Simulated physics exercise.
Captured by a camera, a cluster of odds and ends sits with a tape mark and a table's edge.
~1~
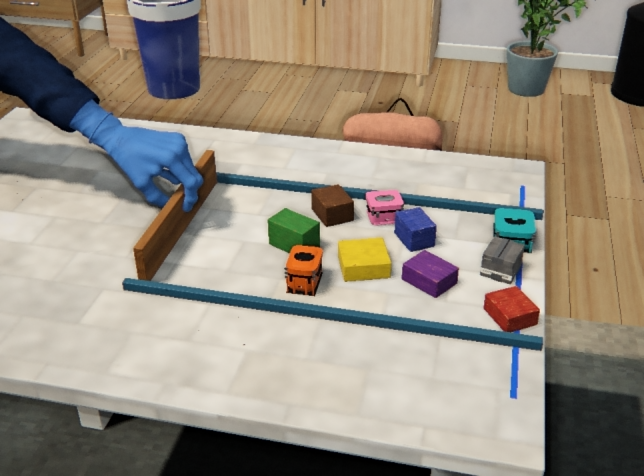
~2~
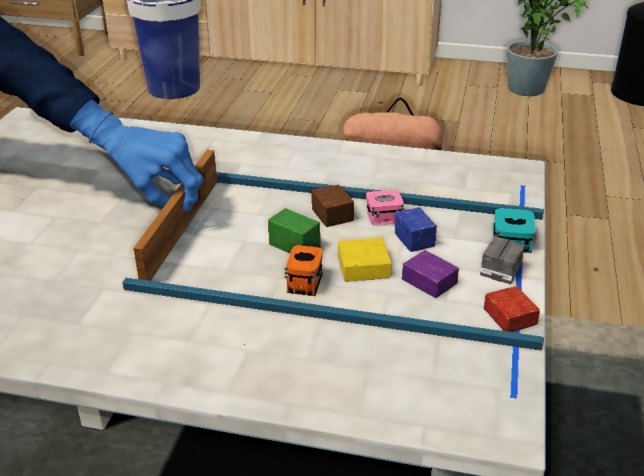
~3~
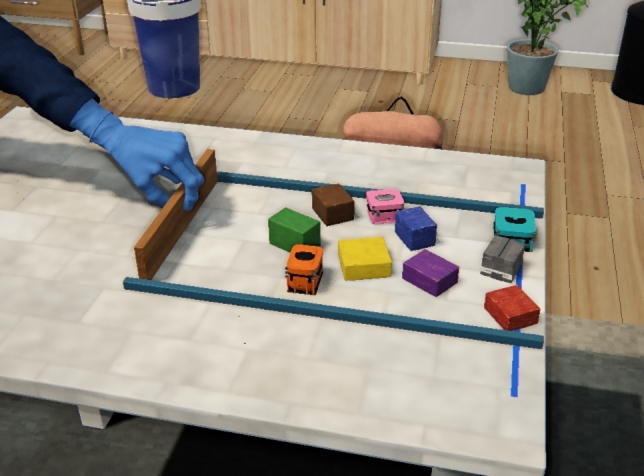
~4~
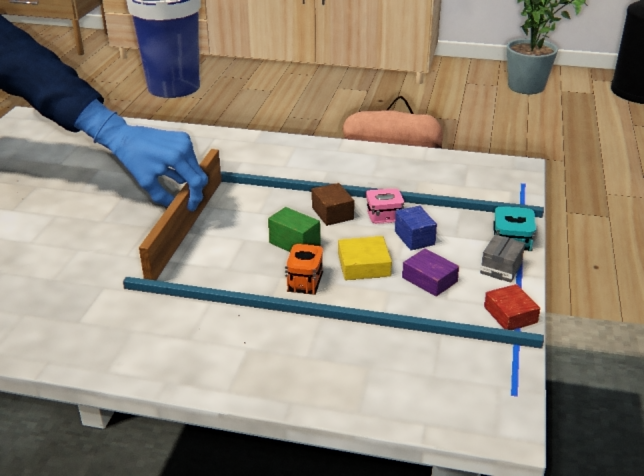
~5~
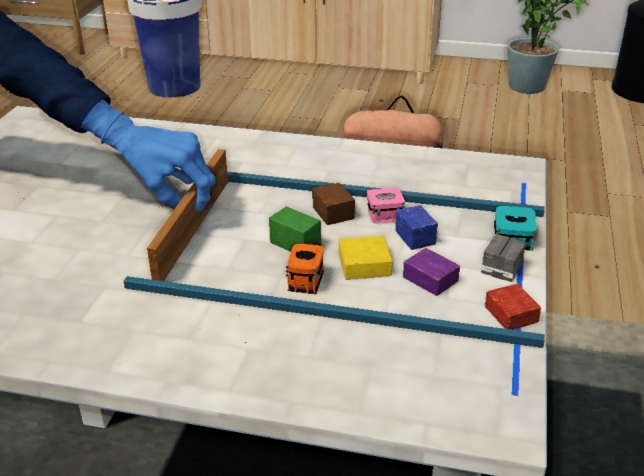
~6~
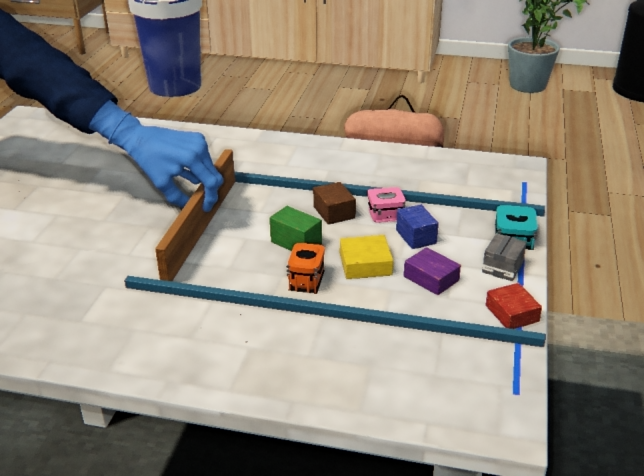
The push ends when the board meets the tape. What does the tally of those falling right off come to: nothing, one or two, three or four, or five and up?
Five or more spill over.
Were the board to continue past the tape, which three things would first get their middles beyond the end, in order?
Sequence: 1) turquoise case, 2) red block, 3) grey box.
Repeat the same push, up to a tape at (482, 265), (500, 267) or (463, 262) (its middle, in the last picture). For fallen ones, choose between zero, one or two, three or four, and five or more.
Taking the places one by one, it comes to three or four; at least five; one to two.
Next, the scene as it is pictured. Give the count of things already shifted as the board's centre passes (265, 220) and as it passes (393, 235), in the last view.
Counting first: 0, next 8.
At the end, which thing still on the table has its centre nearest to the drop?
Result: The green block.
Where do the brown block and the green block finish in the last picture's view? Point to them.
Final pixels, roughly: (542, 233) for the first, (548, 252) for the other.
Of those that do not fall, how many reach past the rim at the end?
The total here is 3.
Soon after, none off yet; red block at rest near (513, 306); turquoise case at rest near (515, 228); grey box at rest near (504, 257).
After that, none off yet; red block displaced a little near (530, 314); turquoise case at rest near (515, 228); grey box at rest near (504, 257).
In the end, the number that fall off is five or more; gone, yellow block, pink case, blue block, purple block, grey box, turquoise case and red block.
